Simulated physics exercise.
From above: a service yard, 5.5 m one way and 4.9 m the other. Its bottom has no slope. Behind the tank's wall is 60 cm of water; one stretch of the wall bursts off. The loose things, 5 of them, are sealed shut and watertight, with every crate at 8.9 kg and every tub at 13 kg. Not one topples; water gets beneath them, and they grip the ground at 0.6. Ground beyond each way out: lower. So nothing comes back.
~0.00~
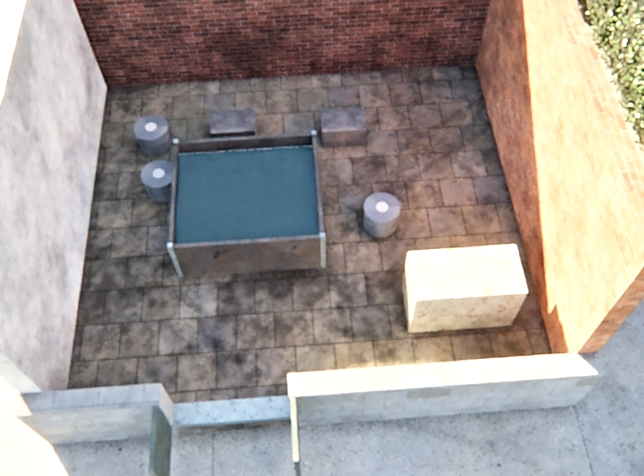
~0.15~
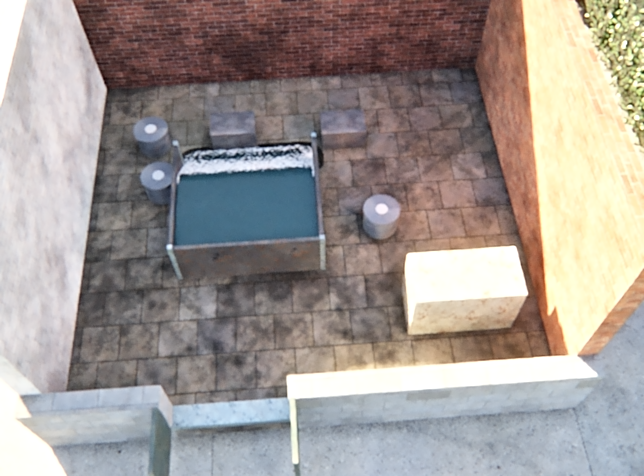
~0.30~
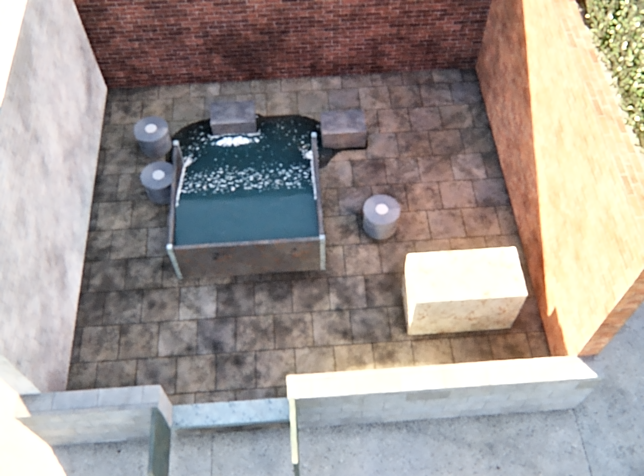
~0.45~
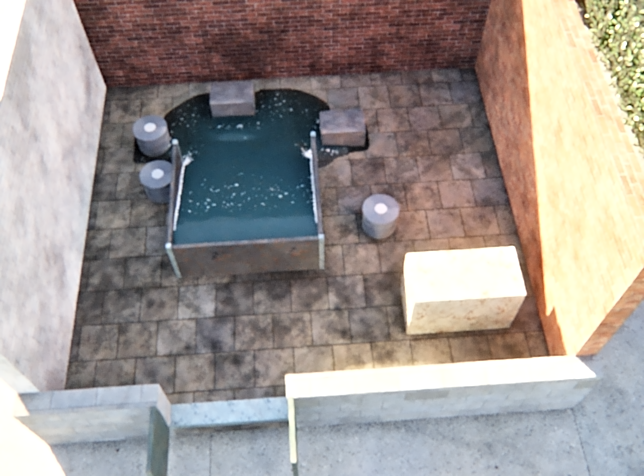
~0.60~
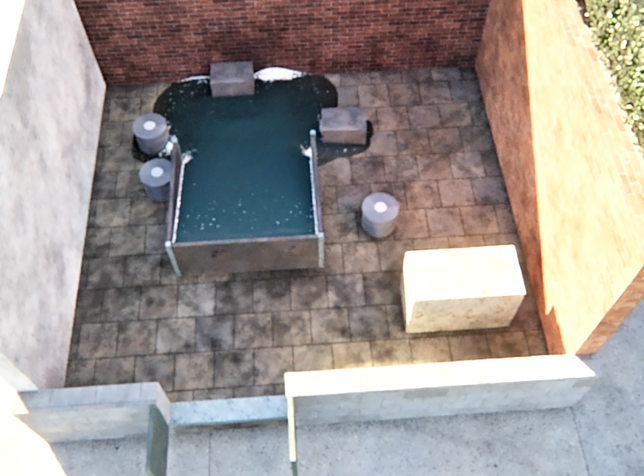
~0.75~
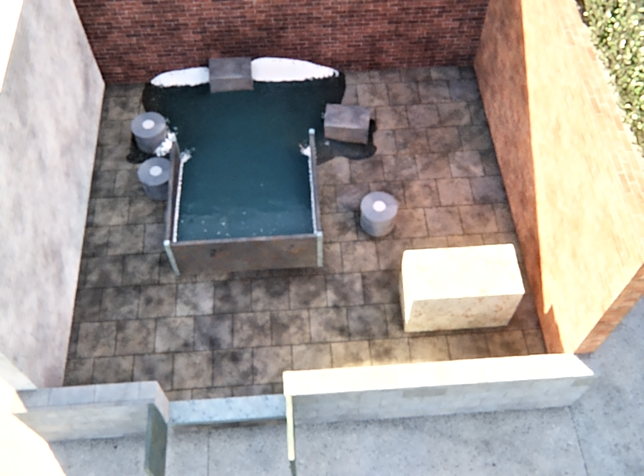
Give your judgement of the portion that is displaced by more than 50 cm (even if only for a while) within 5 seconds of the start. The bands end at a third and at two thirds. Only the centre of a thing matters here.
A clear majority gets shifted, two thirds or beyond.
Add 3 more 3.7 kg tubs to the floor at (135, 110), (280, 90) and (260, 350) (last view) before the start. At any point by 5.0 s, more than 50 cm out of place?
First exceeds it, second exceeds it, third falls shy.
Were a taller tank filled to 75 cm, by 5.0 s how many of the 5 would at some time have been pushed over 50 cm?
4.
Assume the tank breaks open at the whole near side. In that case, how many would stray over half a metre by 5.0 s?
Then it comes to 0.
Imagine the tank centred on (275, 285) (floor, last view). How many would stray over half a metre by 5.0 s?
That would give 4.
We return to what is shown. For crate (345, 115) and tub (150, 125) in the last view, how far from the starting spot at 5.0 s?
Taking them in turn, I get 250 cm for the first and 200 cm for the second.
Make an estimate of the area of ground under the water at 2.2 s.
12.0 m2.
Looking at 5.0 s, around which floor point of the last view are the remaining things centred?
The centre sits near (244, 231).
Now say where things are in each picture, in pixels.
The first frame shows a crate at (233, 121), on the bottom; a crate at (343, 120) rests on the ground; water covers 2.5 m2; 0 of 5 have shifted.
The second frame shows a crate at (232, 123), on the bottom; a crate at (343, 122) rests on the ground; 3.4 m2 under water; 0 of 5 have shifted.
The third frame shows a crate at (232, 112) rests on the ground, 16 cm from its start; a crate at (343, 122) rests on the ground; 4.3 m2 under water; 1 of 5 have shifted.
The fourth frame shows a crate at (232, 93) rests on the ground, 51 cm from its start; a crate at (343, 121) rests on the ground; water covers 5.6 m2; 1 of 5 have shifted.
The fifth frame shows a crate at (231, 72) rests on the ground, 89 cm from its start; a crate at (344, 119) rests on the ground; water covers 6.7 m2; 1 of 5 have shifted.
The sixth frame shows a crate at (230, 68), afloat, 90 cm from its start; a crate at (347, 116), on the bottom, 10 cm from its start; water covers 7.2 m2; 2 of 5 have shifted.
After 1.1 s 1 of 5 are over 50 cm from their spots; 1 afloat.
After 2.2 s 2 of 5 are over 50 cm from their spots; 1 afloat.
After 3.5 s 3 of 5 are over 50 cm from their spots; 2 afloat.
After 5.0 s 4 of 5 are over 50 cm from their spots, and 4 have been at some point; 2 afloat.
